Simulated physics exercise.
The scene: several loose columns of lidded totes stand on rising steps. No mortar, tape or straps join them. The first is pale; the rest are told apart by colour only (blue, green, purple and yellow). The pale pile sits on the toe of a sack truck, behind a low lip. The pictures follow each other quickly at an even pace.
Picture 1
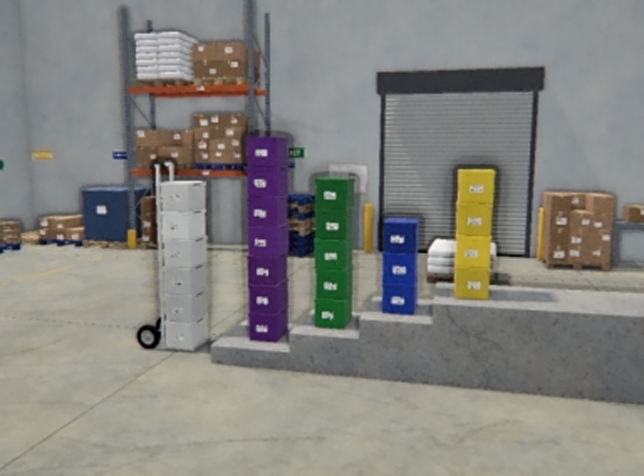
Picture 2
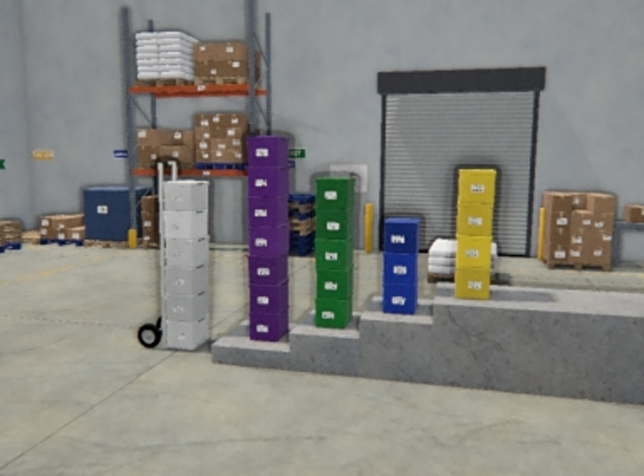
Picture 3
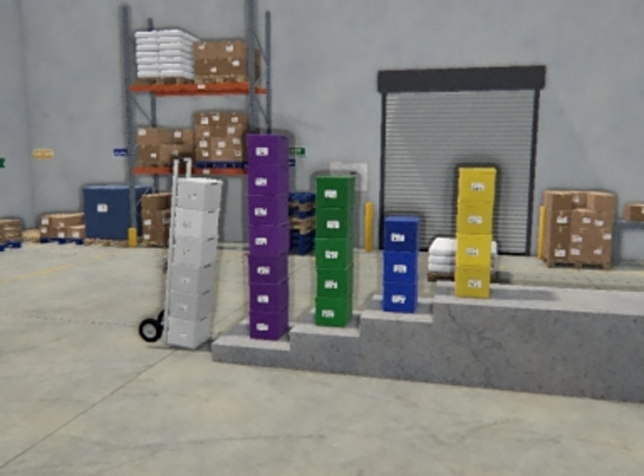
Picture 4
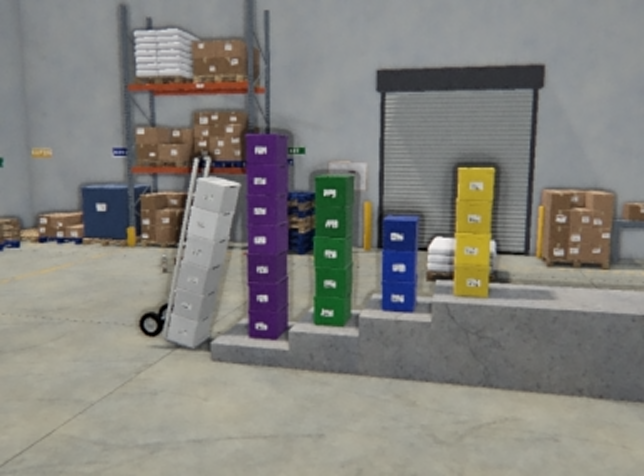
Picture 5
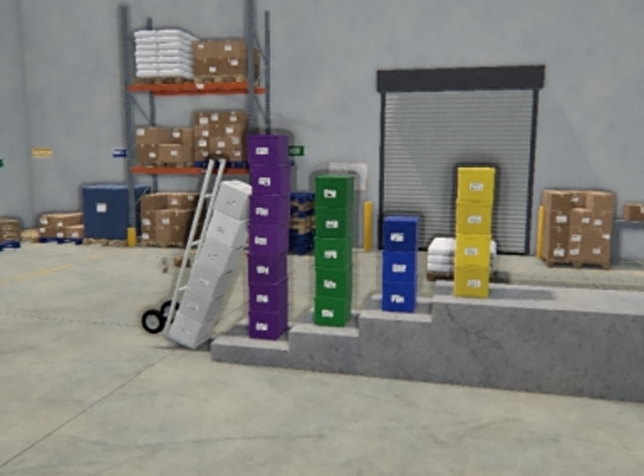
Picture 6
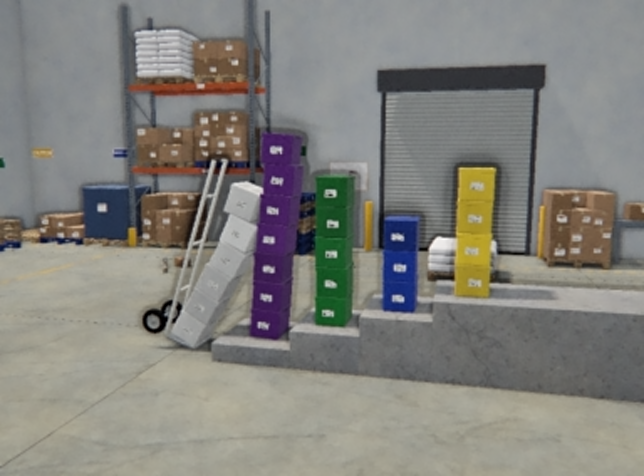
A pale stack of lidded totes on a sack truck stands at the left of a warehouse, seen from the front by a still camera, with loaded shelving and a roller shutter behind. To its right, purple, green, blue and yellow columns stand on rising concrete steps. The truck and pale stack lean rightward, the totes separate from its frame and meet the purple column, whose upper part shifts slightly right.
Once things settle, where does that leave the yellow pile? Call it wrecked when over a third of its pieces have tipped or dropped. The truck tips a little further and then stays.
It comes down.
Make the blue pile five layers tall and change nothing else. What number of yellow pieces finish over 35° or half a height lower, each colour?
The counts are yellow 4.
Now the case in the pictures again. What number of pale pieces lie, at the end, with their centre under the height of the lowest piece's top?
The count is 1.
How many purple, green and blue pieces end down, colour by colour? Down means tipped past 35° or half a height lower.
By colour: Purple 6, green 5, blue 2.
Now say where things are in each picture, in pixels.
In the first frame (we follow the side turned to the camera), truck frame (159, 202) level; top yellow tote (476, 187); top purple tote (261, 152); no other piece has moved.
The second frame shows truck frame (162, 201) rocked barely; top yellow tote (477, 187).
The third frame shows truck frame (174, 198) rocked a little, top of the pale pile leaning a little; top yellow tote (477, 186); no other piece has moved.
The fourth frame shows truck frame (190, 196) rocked a little, top of the pale pile leaning a little; top yellow tote (476, 185); no other piece has moved.
The fifth frame shows truck frame (202, 197) rocked clearly, top of the pale pile leaning clearly; top yellow tote (476, 186); 2 stirred so far.
The sixth frame shows truck frame (204, 197) rocked clearly, top of the pale pile leaning clearly; top yellow tote (477, 185); top purple tote (276, 149) tipped barely; steepest lean, the tote at (270, 239); 7 stirred so far.
Soon, 6 of the pale pile down; none of the 4 yellow totes down (0 of 19 in all colours); top yellow tote unmoved; top purple tote tipped clearly.
A while on, 6 of the pale pile down; none of the 4 yellow totes down (3 of 19 in all colours); top yellow tote unmoved; top purple tote tipped a little, half its height lower.
Towards the end, 6 of the pale pile down; 3 of the 4 yellow totes down (16 of 19 in all colours); top yellow tote tipped clearly, about its own height lower; top purple tote tipped steeply, some two heights lower.
Finally, 6 of the pale pile down; 3 of the 4 yellow totes down (16 of 19 in all colours); top yellow tote upside down; top green tote on its side. Seen by the last camera, middles, top green tote near (558, 247).
